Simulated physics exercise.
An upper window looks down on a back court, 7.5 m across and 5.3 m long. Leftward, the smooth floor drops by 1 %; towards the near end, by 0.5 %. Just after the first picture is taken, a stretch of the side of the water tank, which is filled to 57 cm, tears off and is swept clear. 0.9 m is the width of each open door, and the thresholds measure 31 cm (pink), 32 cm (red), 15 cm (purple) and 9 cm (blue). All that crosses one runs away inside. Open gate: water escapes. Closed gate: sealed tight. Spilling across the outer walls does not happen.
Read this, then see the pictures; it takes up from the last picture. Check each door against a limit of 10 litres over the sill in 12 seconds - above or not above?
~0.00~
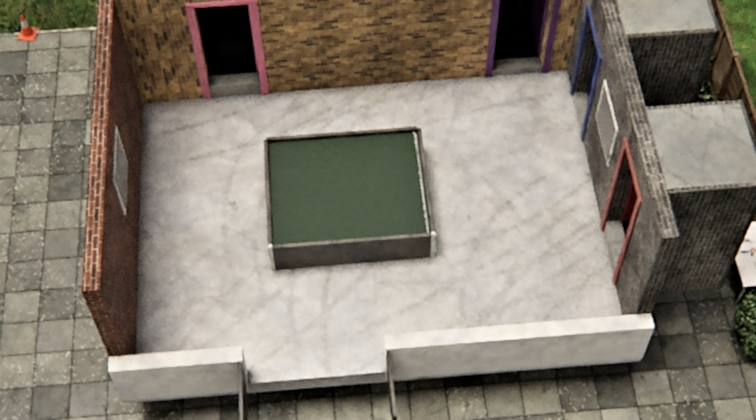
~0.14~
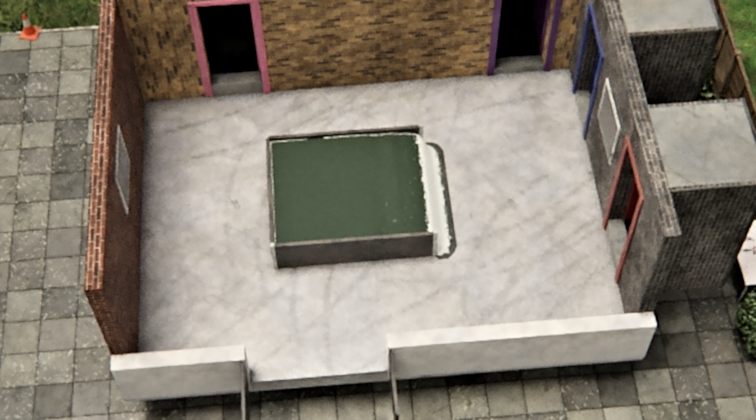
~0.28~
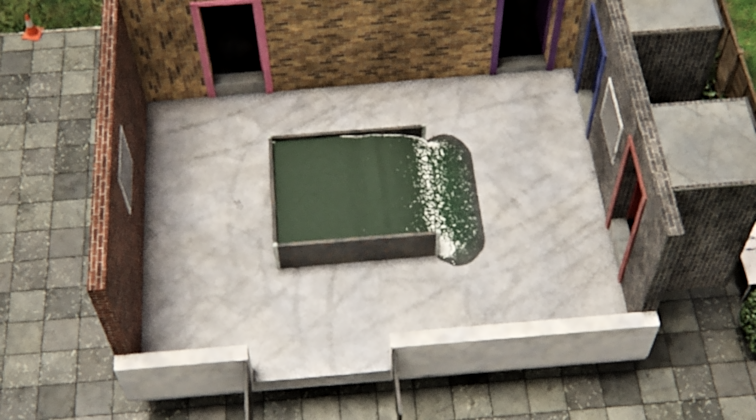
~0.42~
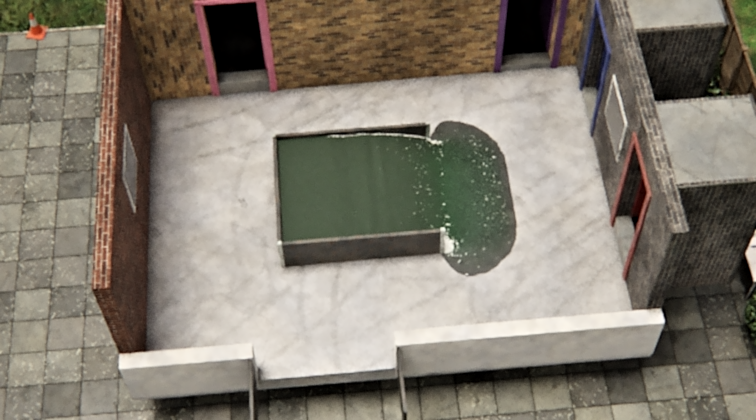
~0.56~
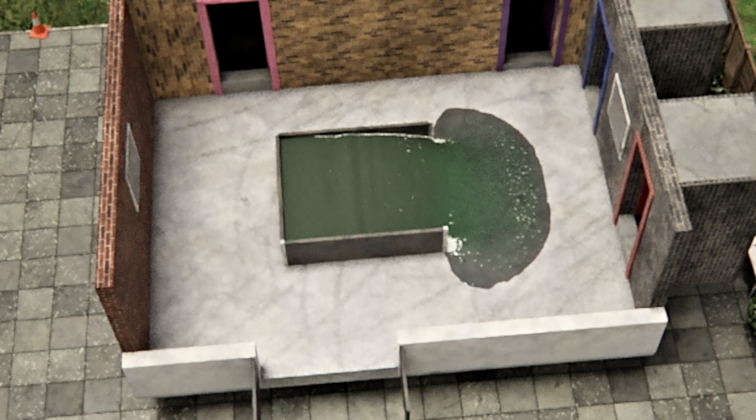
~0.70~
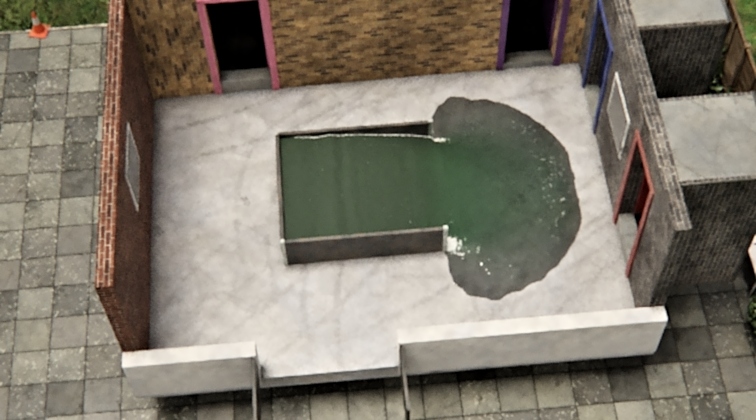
Check: Pink door not above; red door not above; purple door above; blue door above.
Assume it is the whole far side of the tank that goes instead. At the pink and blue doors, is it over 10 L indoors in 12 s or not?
Compared with the limit, pink is lower and blue is higher.
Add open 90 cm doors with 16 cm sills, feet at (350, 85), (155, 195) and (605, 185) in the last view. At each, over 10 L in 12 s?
Result in order - not enough, not enough, more than that.
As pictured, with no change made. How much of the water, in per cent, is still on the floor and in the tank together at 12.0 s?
Around 88 percent of the water.
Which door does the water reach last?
That would be the pink door.
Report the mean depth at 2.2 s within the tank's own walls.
The mean depth is some 25 cm.
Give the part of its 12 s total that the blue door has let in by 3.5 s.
Roughly 60%.
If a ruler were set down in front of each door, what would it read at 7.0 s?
Pink 3 cm, red 9 cm, purple 8 cm, blue 9 cm.
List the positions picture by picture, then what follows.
In the first frame, still water, 57 cm deep, in the water tank at (347, 188).
In the second frame, water pours out at (426, 193) and has run 1.1 m, to (440, 256); typically 8 cm deep outside, 57 cm at the water tank's back.
In the third frame, the front is at (452, 140), 1.3 m from the gap at (428, 194); 1.5 m2 of floor is under water; 57 cm left at the back of the water tank.
In the fourth frame, water pours out at (433, 193) and has run 1.5 m, to (483, 267); typically 9 cm deep outside, 57 cm at the water tank's back.
In the fifth frame, the front is at (536, 248), 1.9 m from the gap at (435, 192); 4.5 m2 of floor is under water; 57 cm left at the back of the water tank.
In the sixth frame, the front is at (573, 228), 2.3 m from the gap at (435, 191); 6.2 m2 of floor is under water; 57 cm left at the back of the water tank.
After 1.4 s water covers 30 % of the floor and is deepest (33 cm) near (597, 185); pink door not reached, red door 20 cm at the sill, 0 L in, purple door not reached, blue door 15 cm at the sill, 1 L in.
After 2.2 s water covers 35 % of the floor and is deepest (38 cm) near (630, 330); pink door not reached, red door 25 cm at the sill, 0 L in, purple door 10 cm at the sill, 0 L in, blue door 21 cm at the sill, 25 L in.
After 3.5 s water covers 40 % of the floor and is deepest (32 cm) near (630, 330); pink door not reached, red door 19 cm at the sill, 0 L in, purple door 21 cm at the sill, 17 L in, blue door 22 cm at the sill, 96 L in.
After 7.0 s water covers 90 % of the floor and is deepest (17 cm) near (150, 374); pink door 3 cm at the sill, 0 L in, red door 9 cm at the sill, 0 L in, purple door 8 cm at the sill, 34 L in, blue door 9 cm at the sill, 163 L in.
After 12.0 s water covers 95 % of the floor and is deepest (14 cm) near (154, 104); pink door 11 cm at the sill, 0 L in, red door 4 cm at the sill, 0 L in, purple door 3 cm at the sill, 34 L in, blue door 2 cm at the sill, 164 L in.
